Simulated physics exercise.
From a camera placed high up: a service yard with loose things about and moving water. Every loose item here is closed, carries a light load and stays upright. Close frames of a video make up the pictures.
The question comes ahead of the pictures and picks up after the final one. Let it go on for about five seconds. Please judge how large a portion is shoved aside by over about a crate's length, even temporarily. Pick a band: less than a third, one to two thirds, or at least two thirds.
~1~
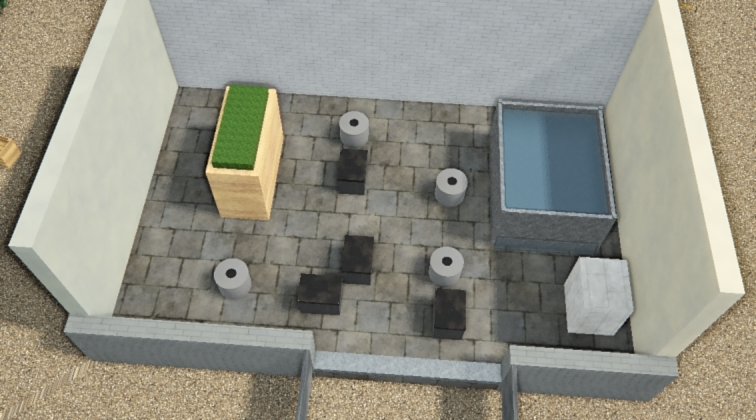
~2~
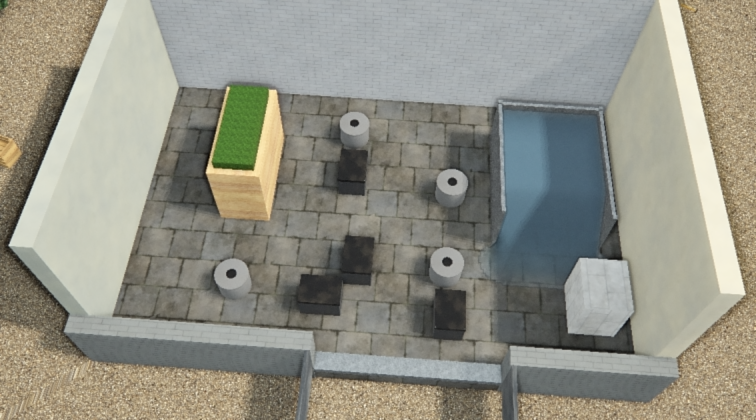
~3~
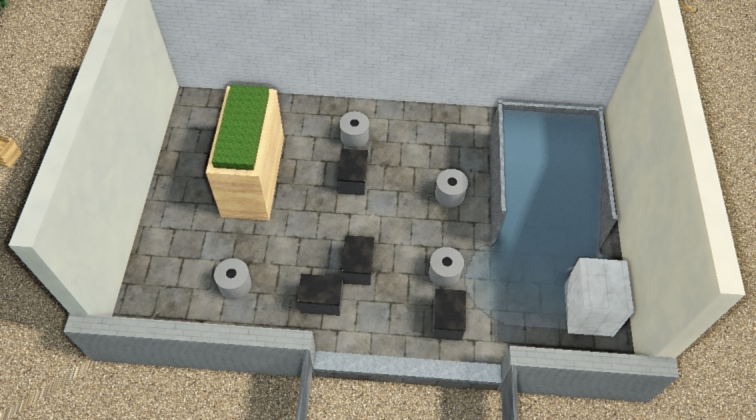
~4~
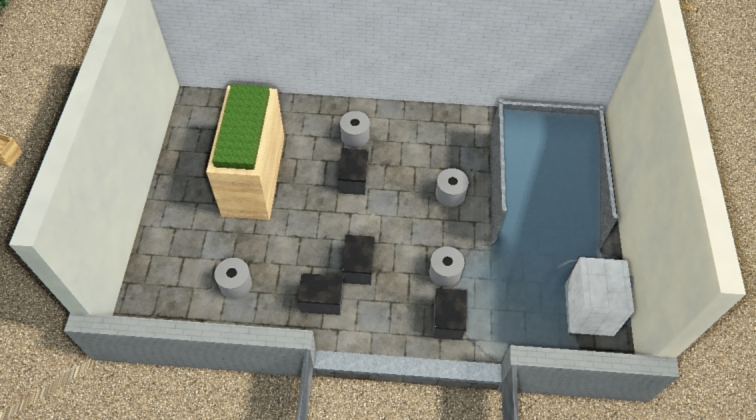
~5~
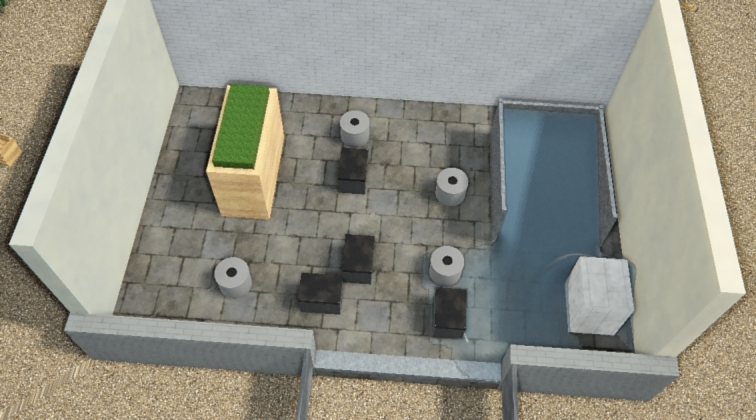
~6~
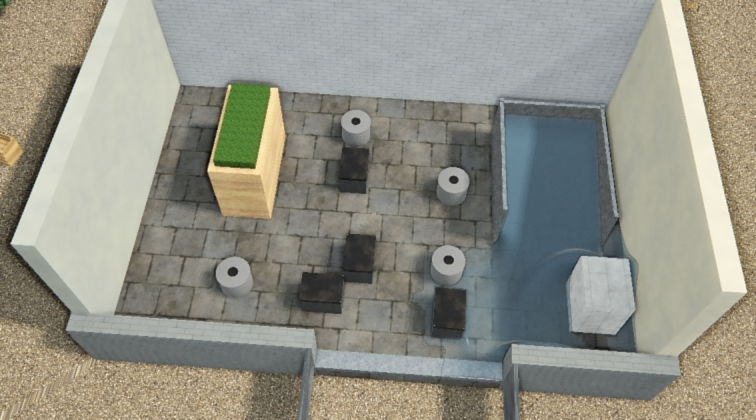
The fraction is one to two thirds of them.
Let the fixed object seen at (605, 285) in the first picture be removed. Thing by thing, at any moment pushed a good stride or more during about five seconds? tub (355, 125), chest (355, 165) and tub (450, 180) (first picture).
So, in sequence: Did not travel far, then did not travel far, then did not travel far.
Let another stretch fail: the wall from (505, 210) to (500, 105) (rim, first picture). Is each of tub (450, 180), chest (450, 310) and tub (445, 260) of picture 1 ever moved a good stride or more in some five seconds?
The first: Went past that; the second: Fell short; the third: Fell short.
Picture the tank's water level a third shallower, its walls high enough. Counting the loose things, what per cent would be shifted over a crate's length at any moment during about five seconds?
That comes to 20 % of the lot.
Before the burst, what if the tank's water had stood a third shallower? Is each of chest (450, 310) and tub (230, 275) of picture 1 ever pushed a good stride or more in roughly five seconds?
Going one by one: Beyond that distance, within that distance, in that order.
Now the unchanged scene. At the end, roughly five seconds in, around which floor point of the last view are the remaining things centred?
About (339, 215).
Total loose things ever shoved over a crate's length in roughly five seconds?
So, 4 of them.
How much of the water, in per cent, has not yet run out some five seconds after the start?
Close to 62 percent of it stays.
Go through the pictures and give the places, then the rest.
The first picture shows a chest at (450, 308) rests on the ground; a chest at (358, 253) rests on the ground; 0 of 8 have shifted.
The second picture shows a chest at (451, 309), on the bottom; a chest at (358, 254) rests on the ground; 0 of 8 have shifted.
The third picture shows a chest at (450, 309) rests on the ground; a chest at (358, 254) rests on the ground; 0 of 8 have shifted.
The fourth picture shows a chest at (451, 308), on the bottom; a chest at (359, 253) rests on the ground; 0 of 8 have shifted.
The fifth picture shows a chest at (451, 307) rests on the ground; a chest at (359, 252), on the bottom; 0 of 8 have shifted.
The sixth picture shows a chest at (450, 308), on the bottom; a chest at (360, 252), on the bottom; 0 of 8 have shifted.
A moment on, 0 of 8 are well off their spots; 0 afloat.
Next, 1 of 8 are well off their spots; 0 afloat.
Later, 2 of 8 are well off their spots; 0 afloat.
In the end, 4 of 8 are well off their spots, and 4 have been at some point; 0 afloat.
